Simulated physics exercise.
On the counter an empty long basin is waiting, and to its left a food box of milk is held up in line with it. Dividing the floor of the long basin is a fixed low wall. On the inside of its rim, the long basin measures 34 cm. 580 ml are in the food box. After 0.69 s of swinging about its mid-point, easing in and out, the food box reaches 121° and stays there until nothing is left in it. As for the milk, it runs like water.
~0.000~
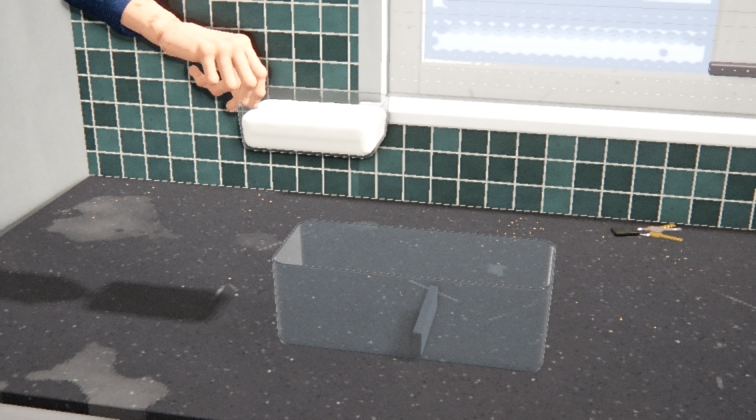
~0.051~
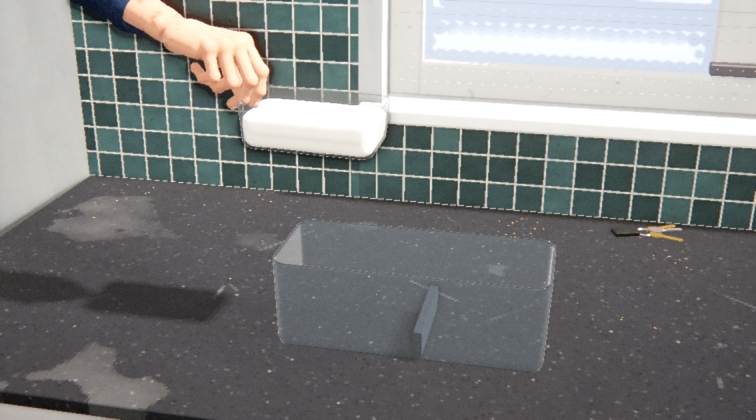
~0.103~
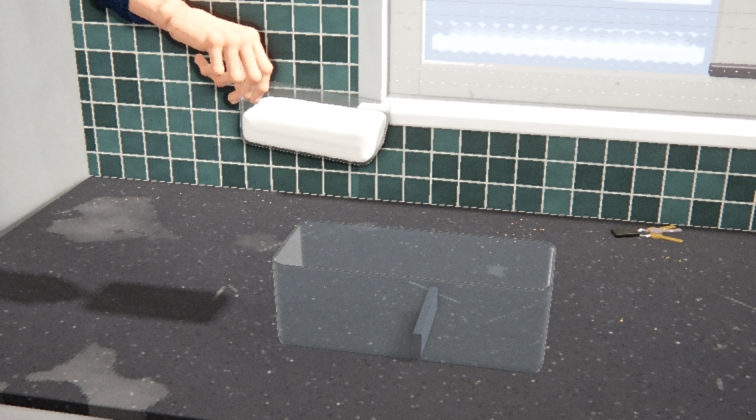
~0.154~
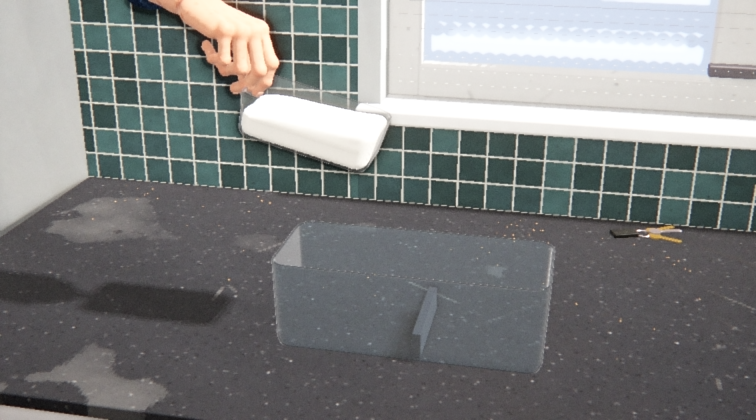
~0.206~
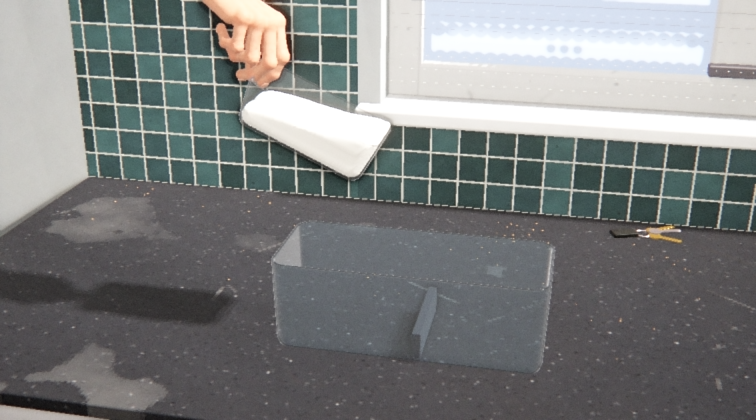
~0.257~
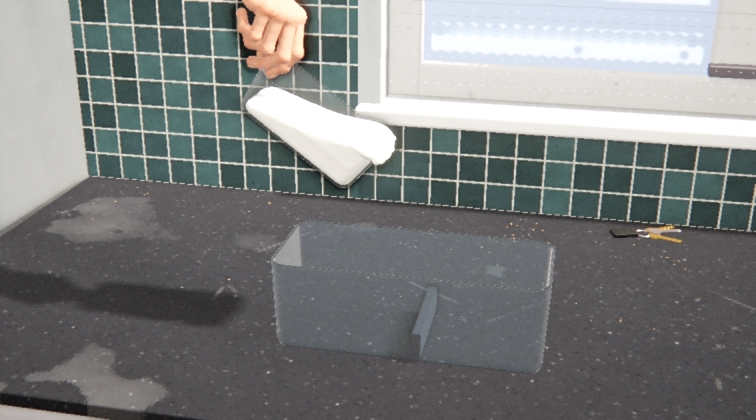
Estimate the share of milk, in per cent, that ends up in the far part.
About 42 per cent.
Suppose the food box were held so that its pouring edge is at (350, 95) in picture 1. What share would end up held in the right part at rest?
In that case roughly 20 per cent.
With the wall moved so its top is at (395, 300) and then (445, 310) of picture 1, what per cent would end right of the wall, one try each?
Respectively close to 80 and 15 %.
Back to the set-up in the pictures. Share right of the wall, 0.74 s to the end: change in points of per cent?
Change in share is positive, near 3 percent.
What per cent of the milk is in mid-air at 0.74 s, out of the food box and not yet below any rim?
Near 10 percent.
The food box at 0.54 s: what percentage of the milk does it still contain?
Near 3 in a hundred.
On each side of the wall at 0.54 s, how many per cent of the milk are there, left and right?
I'd say some 30 on the left and some 40 on the right.
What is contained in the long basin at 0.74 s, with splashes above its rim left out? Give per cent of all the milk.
Some 86 per cent.
By 0.54 s the tilt is 107° and 3 per cent is still to pour, 30 is left of the wall and 39 right of it.
By 0.74 s the tilt is 121° and 0 per cent is still to pour, 47 is left of the wall and 40 right of it.
By 0.96 s the tilt is 121° and 0 per cent is still to pour, 51 is left of the wall and 42 right of it.
By 1.19 s the tilt is 121° and 0 per cent is still to pour, 51 is left of the wall and 42 right of it.
At rest 51 per cent lies left of the wall, 42 right of it and 6 outside.
